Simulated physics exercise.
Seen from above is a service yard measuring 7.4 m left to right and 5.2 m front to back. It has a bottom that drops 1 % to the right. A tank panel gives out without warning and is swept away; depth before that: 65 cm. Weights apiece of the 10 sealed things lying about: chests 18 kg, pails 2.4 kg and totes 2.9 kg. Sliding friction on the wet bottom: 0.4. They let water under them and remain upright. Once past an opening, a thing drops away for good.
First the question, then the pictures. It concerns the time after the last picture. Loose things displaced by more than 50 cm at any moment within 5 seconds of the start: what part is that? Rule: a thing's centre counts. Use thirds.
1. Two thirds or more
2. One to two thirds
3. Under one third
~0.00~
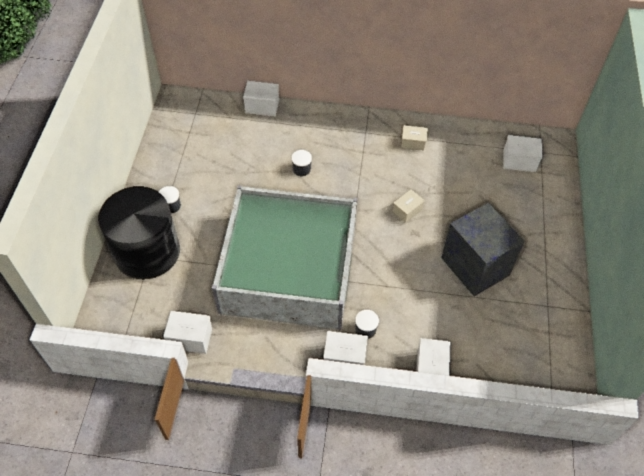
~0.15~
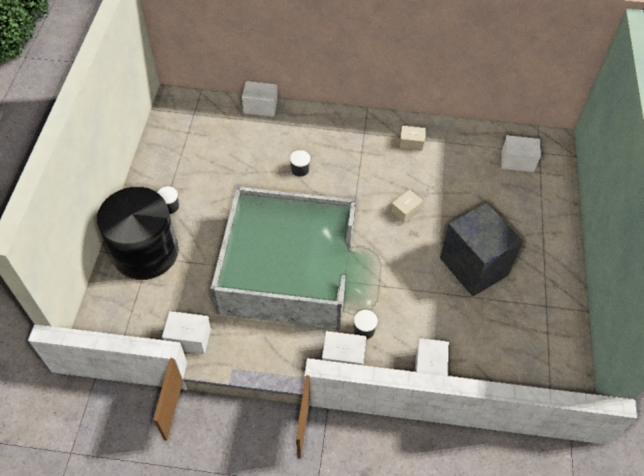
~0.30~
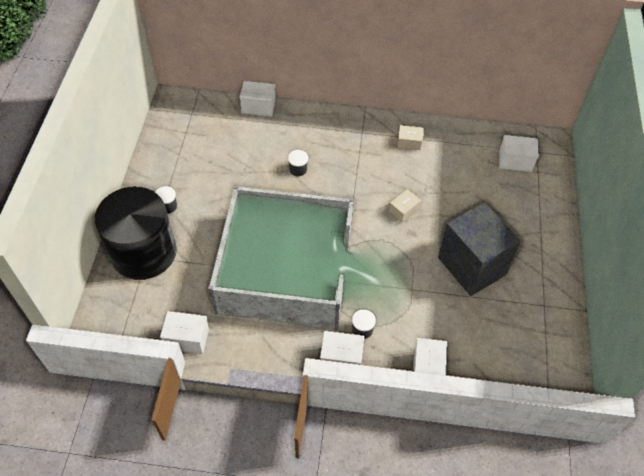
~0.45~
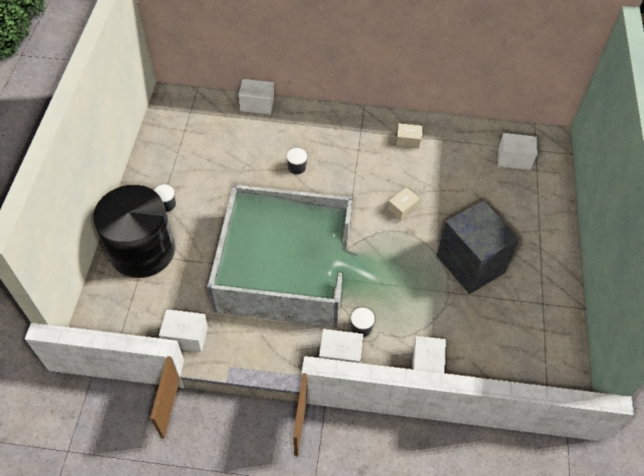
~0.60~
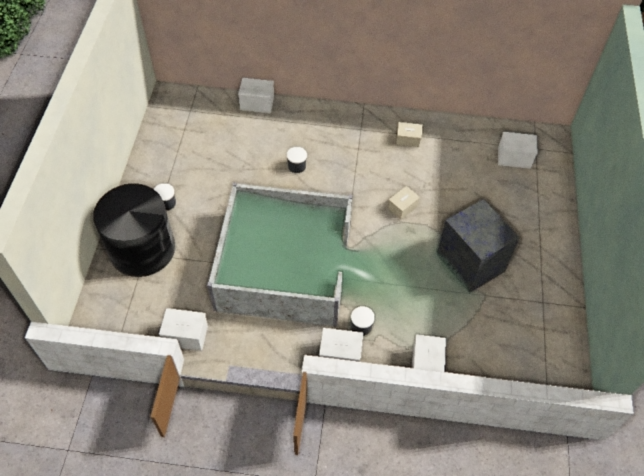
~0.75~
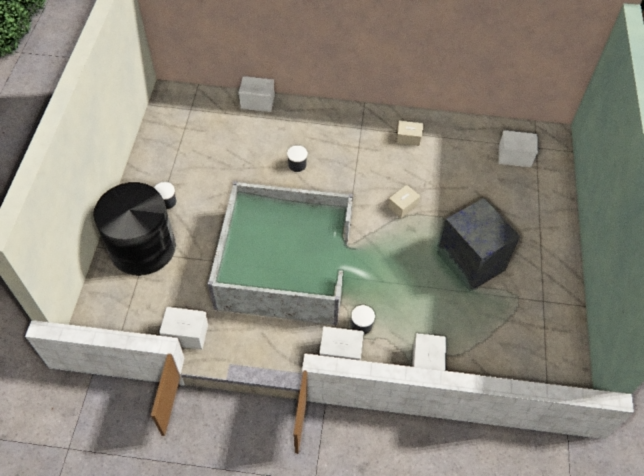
(3) Under one third.
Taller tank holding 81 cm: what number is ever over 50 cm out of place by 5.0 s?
The count would be 2.
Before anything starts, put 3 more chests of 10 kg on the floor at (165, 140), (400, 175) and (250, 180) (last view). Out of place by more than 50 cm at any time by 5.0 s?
In the order asked: Not as far, not as far, not as far.
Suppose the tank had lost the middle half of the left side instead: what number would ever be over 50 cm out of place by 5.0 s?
Count: 4.
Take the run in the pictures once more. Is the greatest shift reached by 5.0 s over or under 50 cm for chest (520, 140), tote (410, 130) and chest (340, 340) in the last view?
Beyond the mark, within the mark, within the mark.
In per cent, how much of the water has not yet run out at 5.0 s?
Around 100 per cent of the water is still in there.
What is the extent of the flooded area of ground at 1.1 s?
I'd put it close to 9.5 m2.
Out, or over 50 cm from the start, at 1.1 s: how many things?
0 of them.
After 1.1 s 0 of 10 are over 50 cm from their spots; 0 afloat.
After 2.2 s 1 of 10 are over 50 cm from their spots; 0 afloat.
After 3.5 s 2 of 10 are over 50 cm from their spots; 2 afloat.
After 5.0 s 2 of 10 are over 50 cm from their spots, and 2 have been at some point; 1 afloat.
